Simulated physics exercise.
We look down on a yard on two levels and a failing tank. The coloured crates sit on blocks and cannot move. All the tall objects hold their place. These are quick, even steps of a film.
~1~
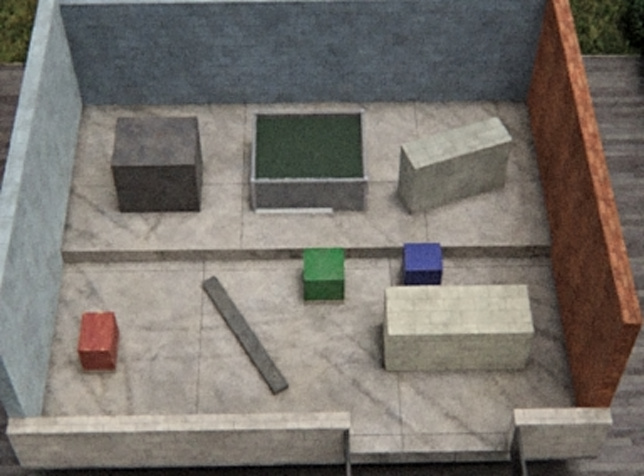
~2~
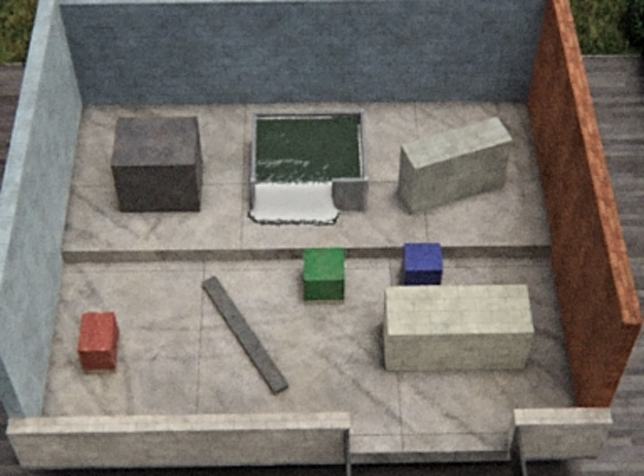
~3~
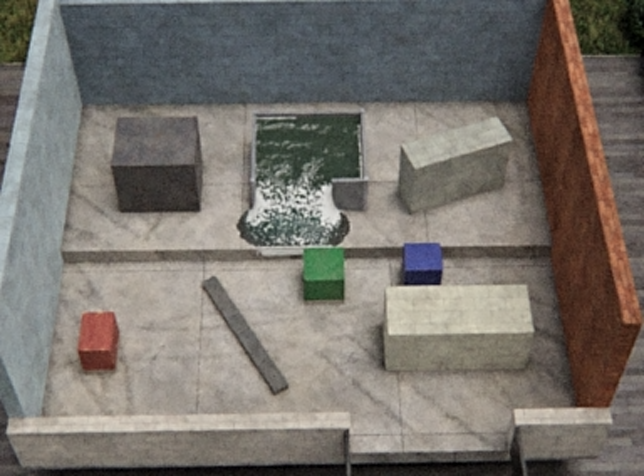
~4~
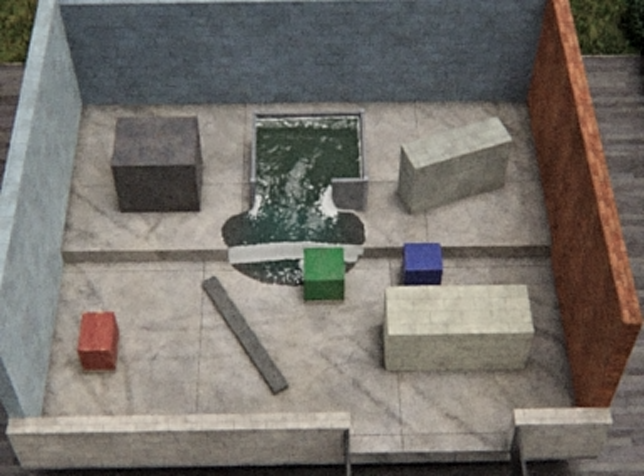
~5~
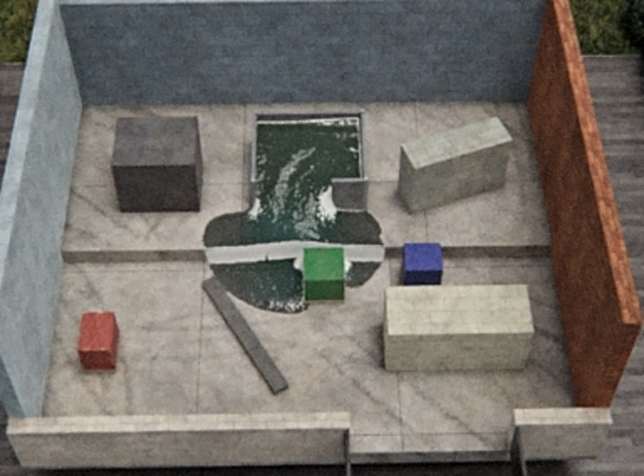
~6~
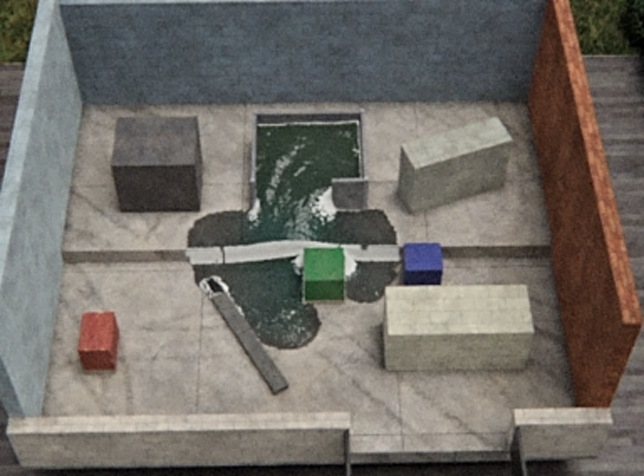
Dark green water burst through the front of a tank on the upper level, spread across the floor, poured over the step, and flowed around the green block and the upper end of a slanted plank.
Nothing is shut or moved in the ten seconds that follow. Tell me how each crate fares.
One by one: The green crate is soaked; the red crate is soaked; the blue crate is soaked.
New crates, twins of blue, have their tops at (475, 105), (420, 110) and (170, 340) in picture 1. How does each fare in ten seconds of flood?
As listed: Is safe, keeps dry, ends up wet.
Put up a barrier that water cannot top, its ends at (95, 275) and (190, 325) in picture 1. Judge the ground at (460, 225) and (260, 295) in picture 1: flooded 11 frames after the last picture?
In turn: Dry, awash.
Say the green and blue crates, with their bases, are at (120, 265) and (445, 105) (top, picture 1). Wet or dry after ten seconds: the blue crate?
One by one: The blue crate is spared.
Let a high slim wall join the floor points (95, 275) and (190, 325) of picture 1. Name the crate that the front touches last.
The red one.
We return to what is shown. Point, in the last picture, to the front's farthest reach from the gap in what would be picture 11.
Roughly at (337, 438).
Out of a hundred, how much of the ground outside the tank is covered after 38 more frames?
Close to 55 %.
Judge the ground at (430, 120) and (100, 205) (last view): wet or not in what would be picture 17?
One after the other: Free of water, dry.
A moment on, water covers 20 % of the floor; the green crate water round its plinth, the red crate not reached, the blue crate water round its plinth.
Next, water covers 40 % of the floor; the green crate water round its plinth, the red crate water round its plinth, the blue crate water round its plinth.
Then, water covers 50 % of the floor; the green crate water round its plinth, the red crate water round its plinth, the blue crate water round its plinth.
Later, water covers 55 % of the floor; the green crate water round its plinth, the red crate water round its plinth, the blue crate water round its plinth.
In the end, water covers 55 % of the floor; the green crate was topped, the red crate was topped, the blue crate was topped.
